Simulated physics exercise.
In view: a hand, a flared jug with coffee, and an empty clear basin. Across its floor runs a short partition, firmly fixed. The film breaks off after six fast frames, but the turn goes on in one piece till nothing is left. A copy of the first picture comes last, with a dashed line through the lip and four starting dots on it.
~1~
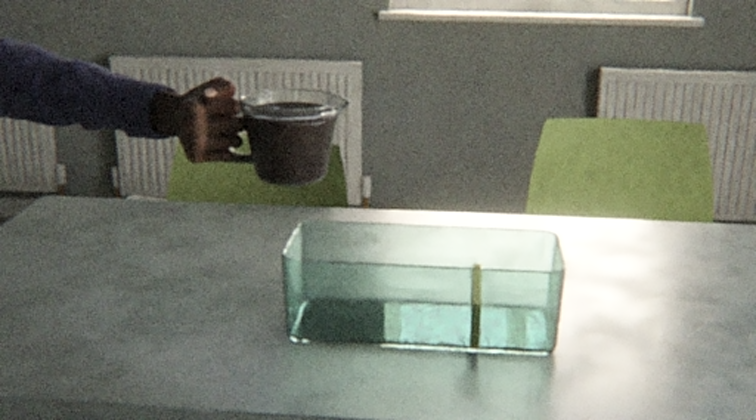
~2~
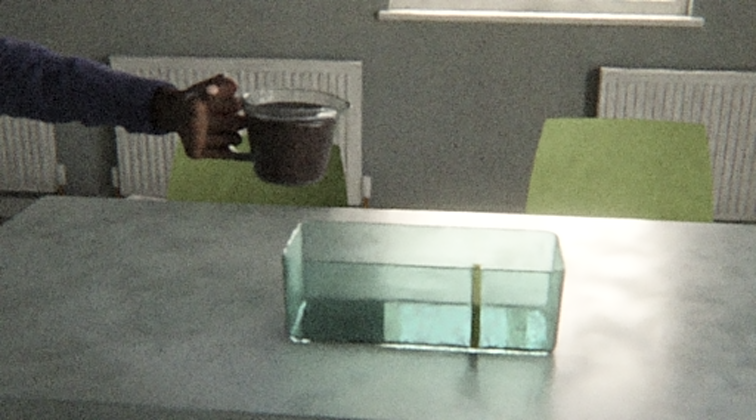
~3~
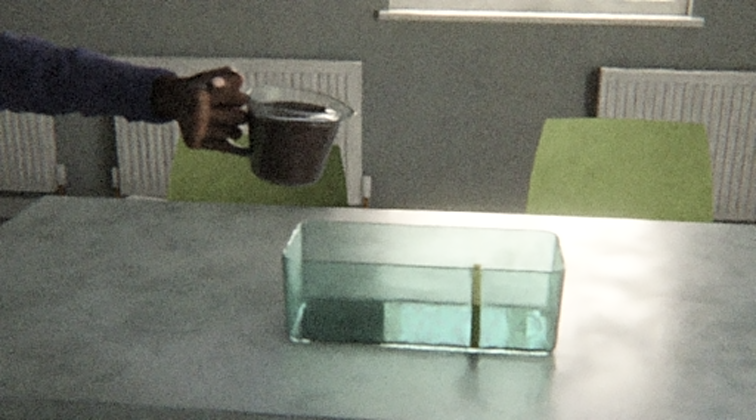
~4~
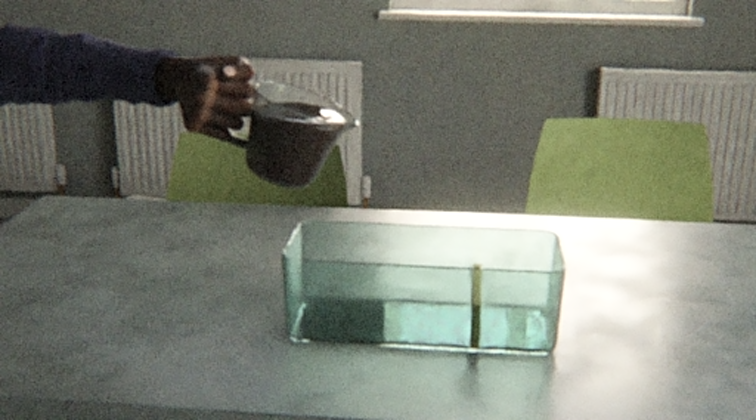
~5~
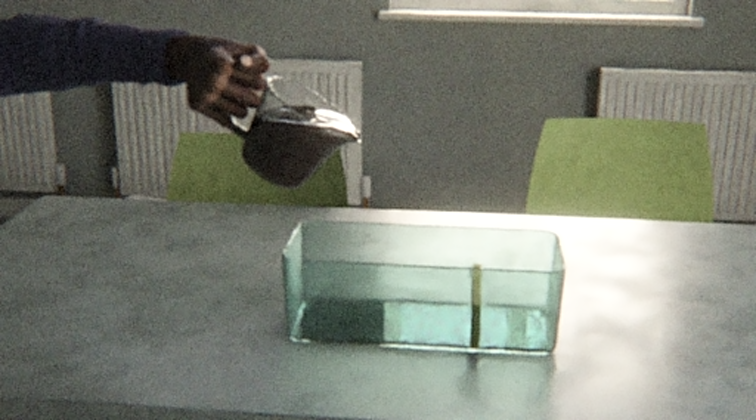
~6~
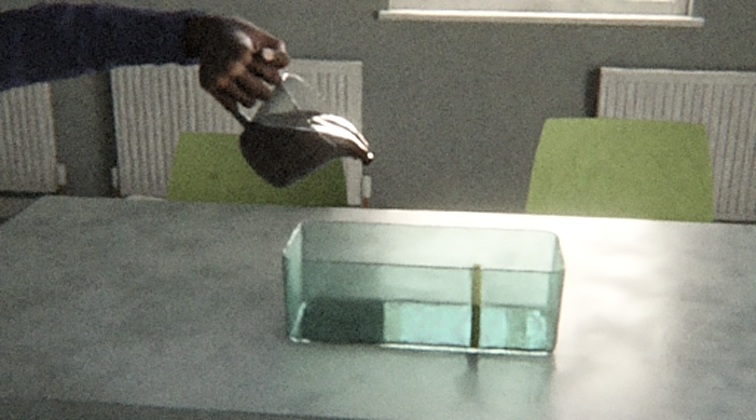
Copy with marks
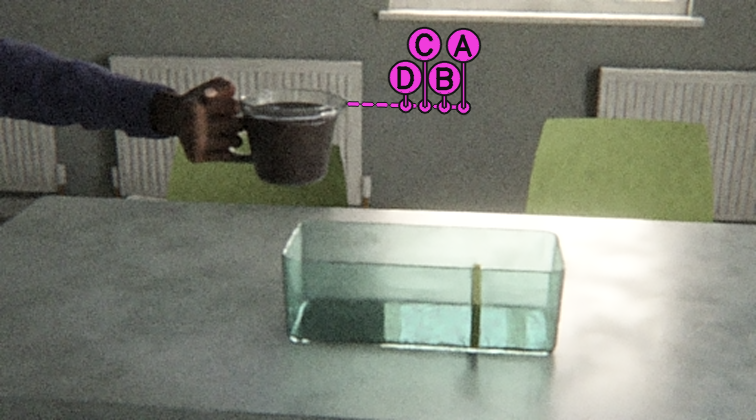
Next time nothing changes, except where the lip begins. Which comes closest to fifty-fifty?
B.
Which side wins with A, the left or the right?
The right one.
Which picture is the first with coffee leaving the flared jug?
In picture 5.
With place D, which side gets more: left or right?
The left side.
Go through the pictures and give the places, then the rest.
Upright, lip at (349, 103); basin from (287, 337) to (557, 352); top of the wall at (477, 283); nothing has left yet.
Tipped about 2°, lip at (350, 106); nothing has left yet.
Tipped about 9°, lip at (354, 113); nothing has left yet.
Tipped about 19°, lip at (357, 125); nothing has left yet.
Tipped about 32°, lip at (359, 140); coffee is over the lip, down to (359, 140).
Tipped about 47°, lip at (357, 156); coffee is over the lip, down to (368, 162).
On the marked copy, A at (463, 107); B at (444, 106); C at (424, 106); D at (405, 105).
With A, about 19 % ends left of the wall and 74 % right of it; 7 % is lost outside.
With B, about 55 % ends left of the wall and 40 % right of it; 4 % is lost outside.
With C, about 86 % ends left of the wall and 10 % right of it; 3 % is lost outside.
With D, about 90 % ends left of the wall and 4 % right of it; 6 % is lost outside.
